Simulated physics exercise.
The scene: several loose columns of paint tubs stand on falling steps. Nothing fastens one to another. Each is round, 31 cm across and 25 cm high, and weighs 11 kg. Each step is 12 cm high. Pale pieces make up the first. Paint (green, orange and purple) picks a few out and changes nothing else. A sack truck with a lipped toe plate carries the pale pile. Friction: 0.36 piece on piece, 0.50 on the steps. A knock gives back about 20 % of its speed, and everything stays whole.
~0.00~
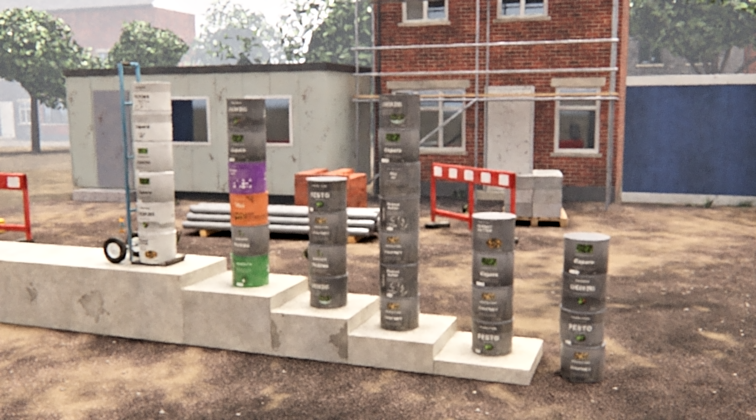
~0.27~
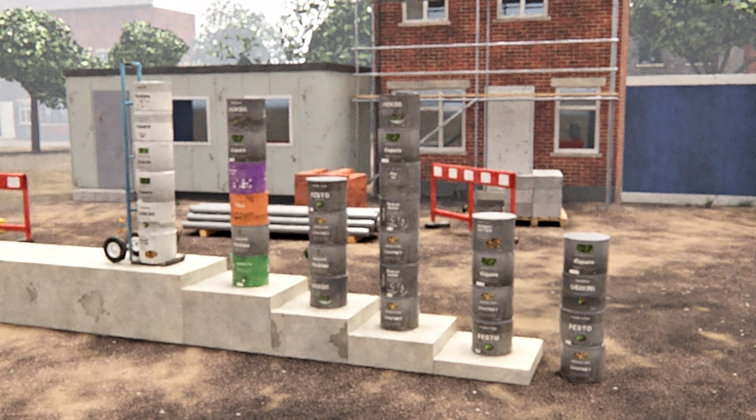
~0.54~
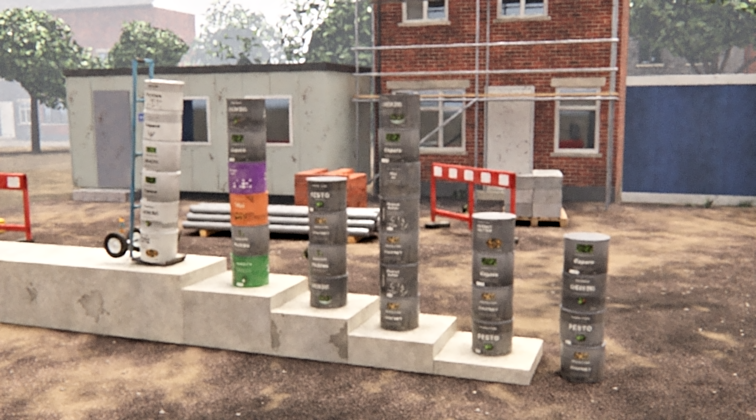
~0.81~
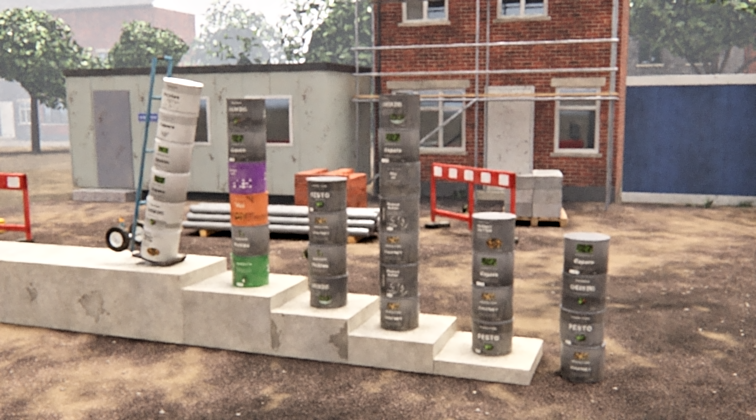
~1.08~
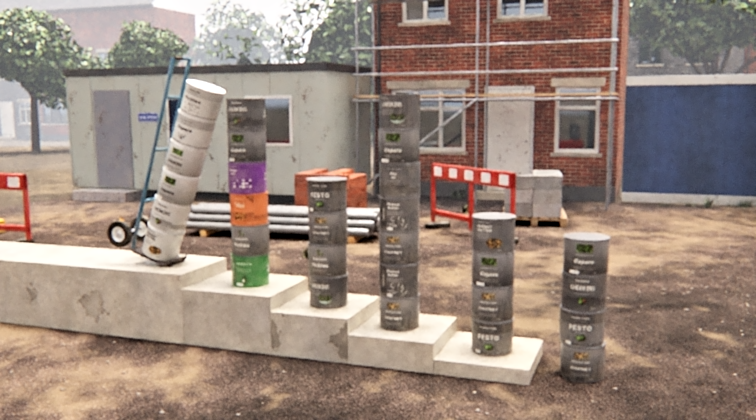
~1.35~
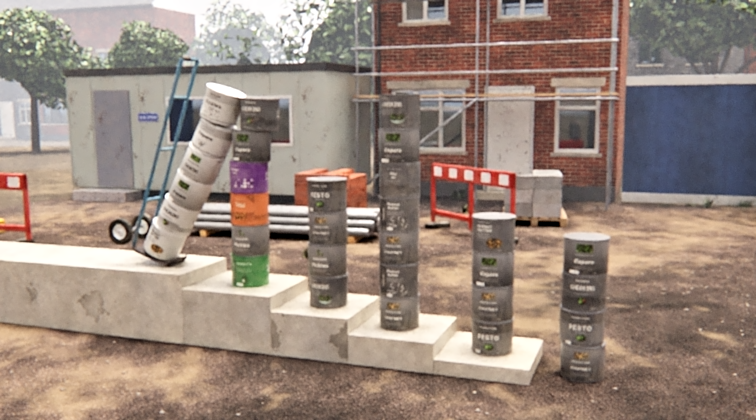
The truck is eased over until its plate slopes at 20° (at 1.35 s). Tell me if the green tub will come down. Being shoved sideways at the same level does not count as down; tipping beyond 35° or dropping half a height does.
It remains up.
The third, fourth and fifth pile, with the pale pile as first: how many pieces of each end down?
Third 3, fourth 7, fifth 0.
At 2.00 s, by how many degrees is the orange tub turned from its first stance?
Roughly 25°.
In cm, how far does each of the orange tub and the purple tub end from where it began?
About: Orange 70, purple 180.
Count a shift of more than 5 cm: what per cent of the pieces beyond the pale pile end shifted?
It is 65 per cent.
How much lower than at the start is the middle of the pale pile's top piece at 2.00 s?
About 40 cm.
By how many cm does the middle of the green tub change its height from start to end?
About 0 cm lower.
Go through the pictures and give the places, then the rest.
In the first frame (places mark the middle of the side facing us), truck frame (122, 104) 0° forward; green tub (242, 272); purple tub (238, 179); orange tub (240, 210); the rest undisturbed.
In the second frame, truck frame (124, 103) 1° forward; green tub (242, 272).
In the third frame, truck frame (134, 101) 5° forward, top of the pale pile leaning 5°; green tub (242, 272); the rest undisturbed.
In the fourth frame, truck frame (150, 98) 11° forward, top of the pale pile leaning 12°; green tub (242, 272); the rest undisturbed.
In the fifth frame, truck frame (165, 97) 17° forward, top of the pale pile leaning 20°; green tub (242, 272); the rest undisturbed.
In the sixth frame, truck frame (172, 98) 20° forward, top of the pale pile leaning 20°; green tub (242, 272); purple tub (240, 178); orange tub (241, 210); 2 disturbed, none down.
After 2.00 s, 6 of the pale pile down; 1 of the 25 other tubs down; green tub unmoved; orange tub leaning 25°.
After 2.82 s, 6 of the pale pile down; 7 of the 25 other tubs down; green tub unmoved; purple tub 37 cm lower.
After 3.66 s, 6 of the pale pile down; 15 of the 25 other tubs down; green tub unmoved; purple tub leaning 23°, 37 cm lower.
After 4.58 s, 6 of the pale pile down; 15 of the 25 other tubs down; green tub unmoved; purple tub upside down.
By the end (5.2 s), 6 of the pale pile down; 15 of the 25 other tubs down; green tub unmoved; purple tub upside down; orange tub 37 cm lower. As the last picture would show them, middles, green tub near (251, 269), purple tub near (394, 337).
